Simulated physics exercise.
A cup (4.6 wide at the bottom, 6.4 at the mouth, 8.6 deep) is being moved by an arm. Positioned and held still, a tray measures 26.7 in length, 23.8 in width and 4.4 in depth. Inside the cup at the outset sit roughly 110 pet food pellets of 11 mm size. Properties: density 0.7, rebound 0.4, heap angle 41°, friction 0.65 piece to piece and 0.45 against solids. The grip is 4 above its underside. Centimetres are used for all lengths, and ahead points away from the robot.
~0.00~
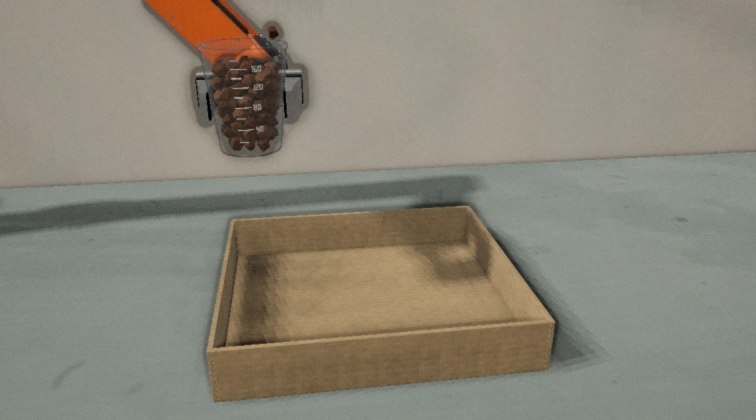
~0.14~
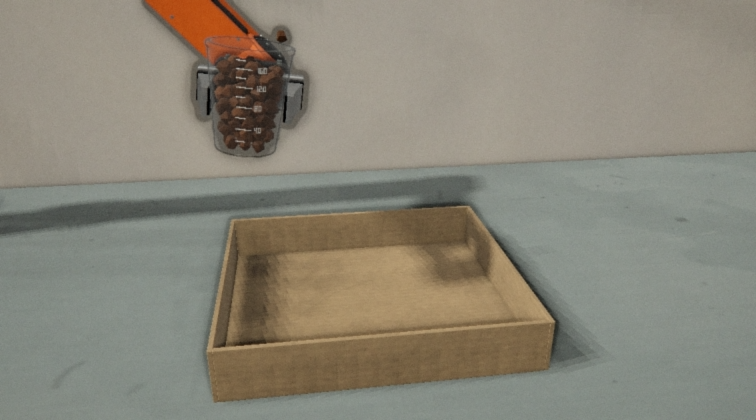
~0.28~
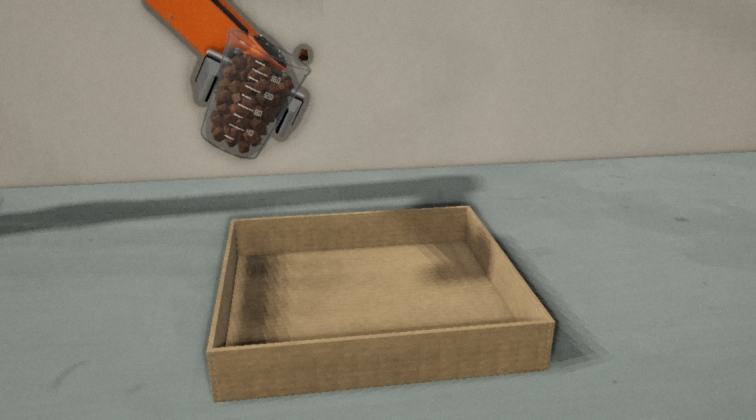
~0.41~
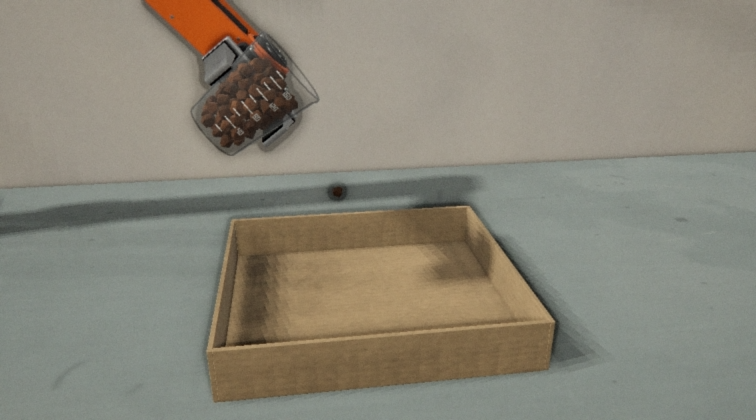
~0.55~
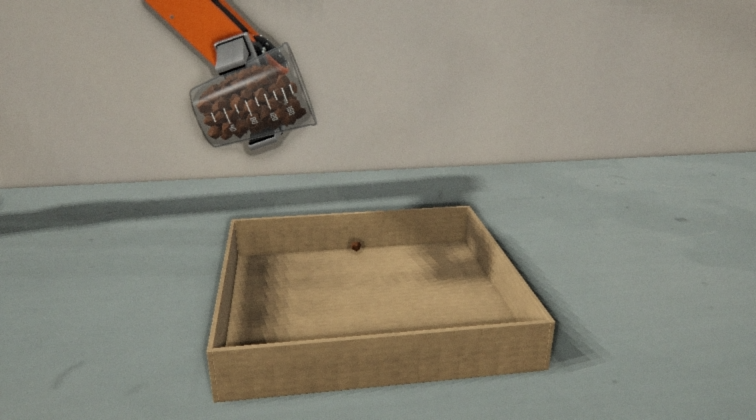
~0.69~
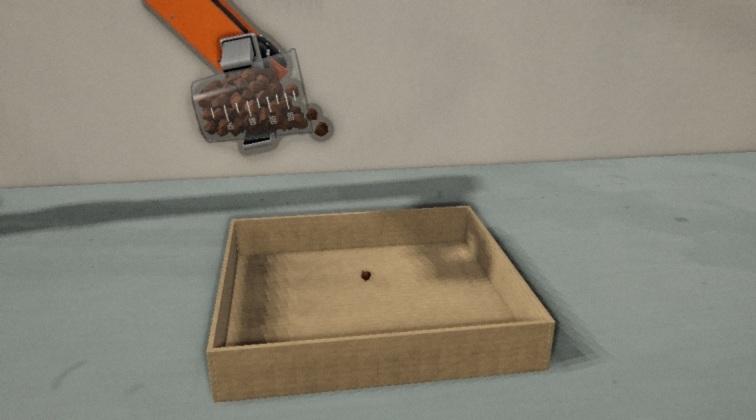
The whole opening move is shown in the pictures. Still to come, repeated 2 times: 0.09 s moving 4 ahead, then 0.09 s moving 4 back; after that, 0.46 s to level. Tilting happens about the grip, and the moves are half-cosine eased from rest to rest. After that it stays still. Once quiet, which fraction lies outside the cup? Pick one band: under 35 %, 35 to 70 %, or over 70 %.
Over 70 %.
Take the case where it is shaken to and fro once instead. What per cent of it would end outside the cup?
Estimate: Around 75 %.
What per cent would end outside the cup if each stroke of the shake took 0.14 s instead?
In that case it would be near 50 percent.
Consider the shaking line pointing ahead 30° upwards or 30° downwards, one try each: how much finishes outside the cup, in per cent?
Estimates, in order: 100 % then 45 %.
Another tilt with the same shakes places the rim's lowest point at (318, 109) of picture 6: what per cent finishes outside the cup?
My estimate is some 35 per cent.
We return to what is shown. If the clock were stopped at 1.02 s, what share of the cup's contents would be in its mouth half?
Something near 90 per cent is there.
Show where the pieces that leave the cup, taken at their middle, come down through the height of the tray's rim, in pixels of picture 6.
They come through centred close to (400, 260).
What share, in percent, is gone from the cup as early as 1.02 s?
Roughly 70 per cent by then.
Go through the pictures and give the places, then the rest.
The first picture shows the cup middle at (248, 99), level; upper third of the load around (249, 76), from x 220 to 275, top at y 35; 110 in the cup.
The second picture shows the cup middle at (248, 99), tilted 8° forward; upper third of the load around (245, 76), from x 220 to 280, top at y 35.
The third picture shows the cup middle at (249, 100), tilted 28° forward; upper third of the load around (253, 79), from x 215 to 305, top at y 55; 109 in the cup, 1 in flight or on a rim.
The fourth picture shows the cup middle at (251, 101), tilted 52° forward; upper third of the load around (256, 83), from x 210 to 335, top at y 65; 109 in the cup, 1 in flight or on a rim.
The fifth picture shows the cup middle at (251, 102), tilted 72° forward; upper third of the load around (255, 86), from x 205 to 355, top at y 70; 109 in the cup, 1 in the tray.
The sixth picture shows the cup middle at (251, 102), tilted 80° forward; upper third of the load around (244, 89), from x 205 to 365, top at y 75; 109 in the cup, 1 in the tray.
After 1.02 s, tilted 80° forward, highest piece 20 above the table; 71 in the tray, 32 in the cup, 7 in flight or on a rim.
After 1.35 s, tilted 23° forward, highest piece 23 above the table; 90 in the tray, 20 in the cup.
After 1.71 s, level, highest piece 20 above the table; 90 in the tray, 20 in the cup.
After 2.76 s, level, highest piece 20 above the table; 90 in the tray, 20 in the cup.
In the end, 90 in the tray, 20 in the cup. That is 82 % outside the cup.
